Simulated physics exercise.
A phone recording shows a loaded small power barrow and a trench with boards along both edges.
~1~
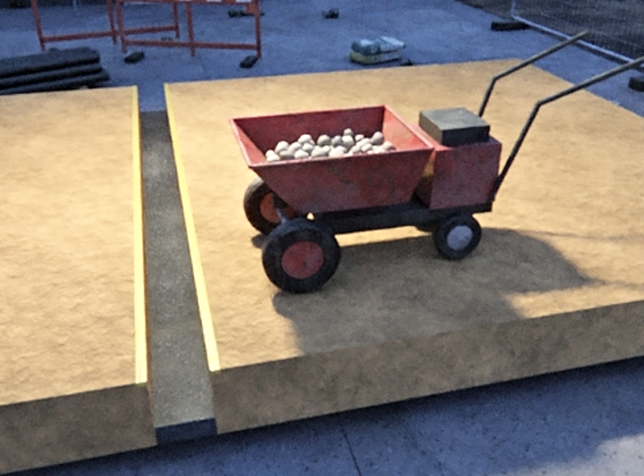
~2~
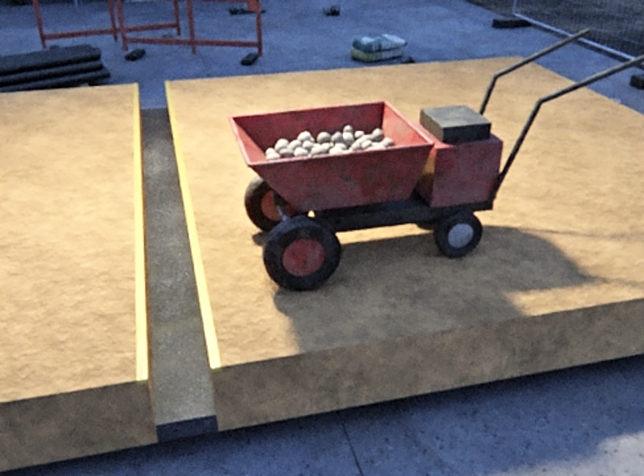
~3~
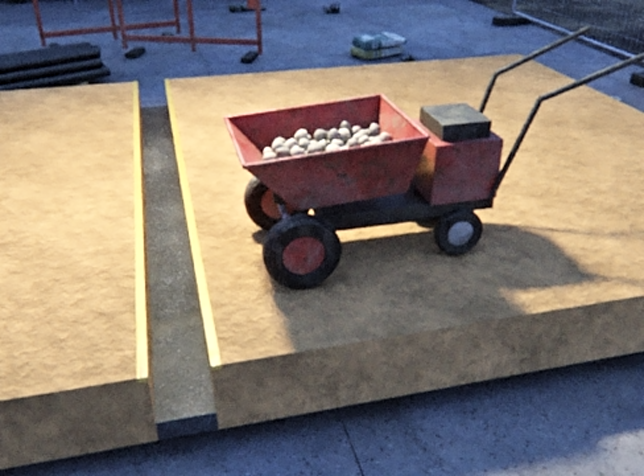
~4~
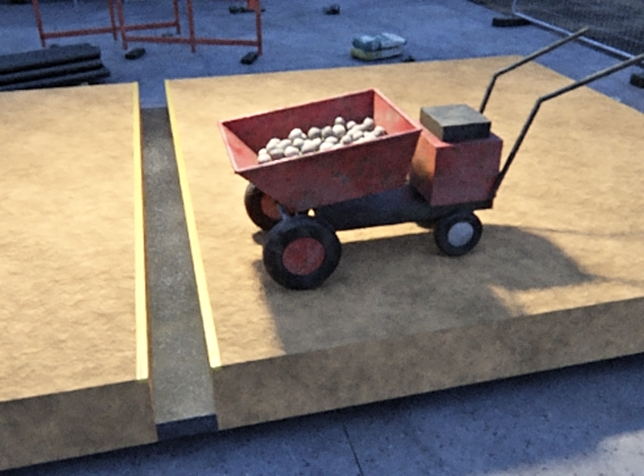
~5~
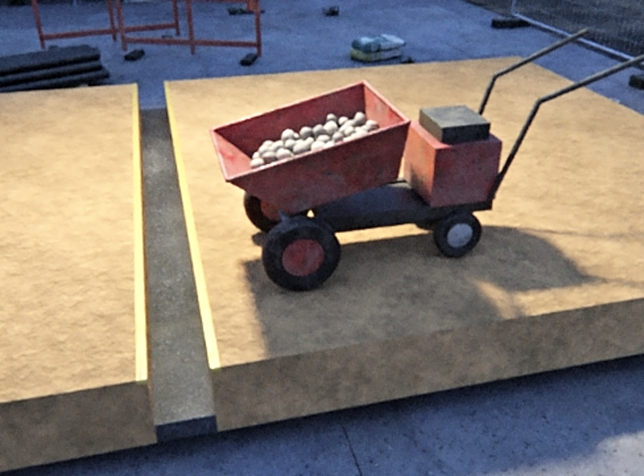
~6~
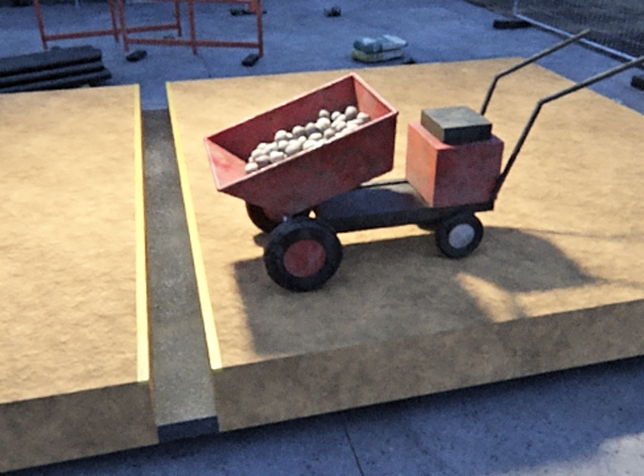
Red skip of a small power barrow loaded with pale pebbles sitting level, then gradually tilting toward a narrow trench on the left.
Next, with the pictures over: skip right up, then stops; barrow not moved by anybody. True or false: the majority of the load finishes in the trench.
True.
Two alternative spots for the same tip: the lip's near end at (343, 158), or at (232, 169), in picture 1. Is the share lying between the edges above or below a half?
Stop 1: Short of half. Stop 2: Beyond half.
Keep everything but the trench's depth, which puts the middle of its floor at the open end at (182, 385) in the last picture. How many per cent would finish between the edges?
That would give roughly 50 percent.
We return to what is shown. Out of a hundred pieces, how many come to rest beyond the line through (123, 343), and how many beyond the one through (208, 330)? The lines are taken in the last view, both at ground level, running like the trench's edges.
Estimate, first then second: 10 %, 100 %.
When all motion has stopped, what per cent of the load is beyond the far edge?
That share comes out near 5 in a hundred.
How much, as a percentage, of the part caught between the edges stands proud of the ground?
My best guess is some 0 per cent.
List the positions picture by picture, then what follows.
In the first frame, lip of the skip at (250, 167), level; top of the load at (347, 161), river pebbles; first edge of the trench at (209, 331); far edge at (140, 341), the trench under half as wide as the skip, and about as deep as wide.
In the second frame, lip of the skip at (249, 166), level; top of the load at (347, 158).
In the third frame, lip of the skip at (244, 167), tipped barely; top of the load at (353, 145).
In the fourth frame, lip of the skip at (237, 173), tipped a little; top of the load at (364, 145).
In the fifth frame, lip of the skip at (227, 181), tipped a little; top of the load at (356, 141).
In the sixth frame, lip of the skip at (219, 190), tipped clearly; top of the load at (349, 136); first edge of the trench at (210, 329); far edge at (142, 339).
Soon after the last picture, skip tipped steeply; all in the skip.
A little later, skip tipped steeply; about two thirds in the skip; about a quarter in or heaped over the trench; a stray few beyond it; a stray few falling.
Later still, skip tipped right over; nearly all in or heaped over the trench; a small part beyond it.
At rest, skip tipped right over; nearly all in or heaped over the trench; a small part beyond it.
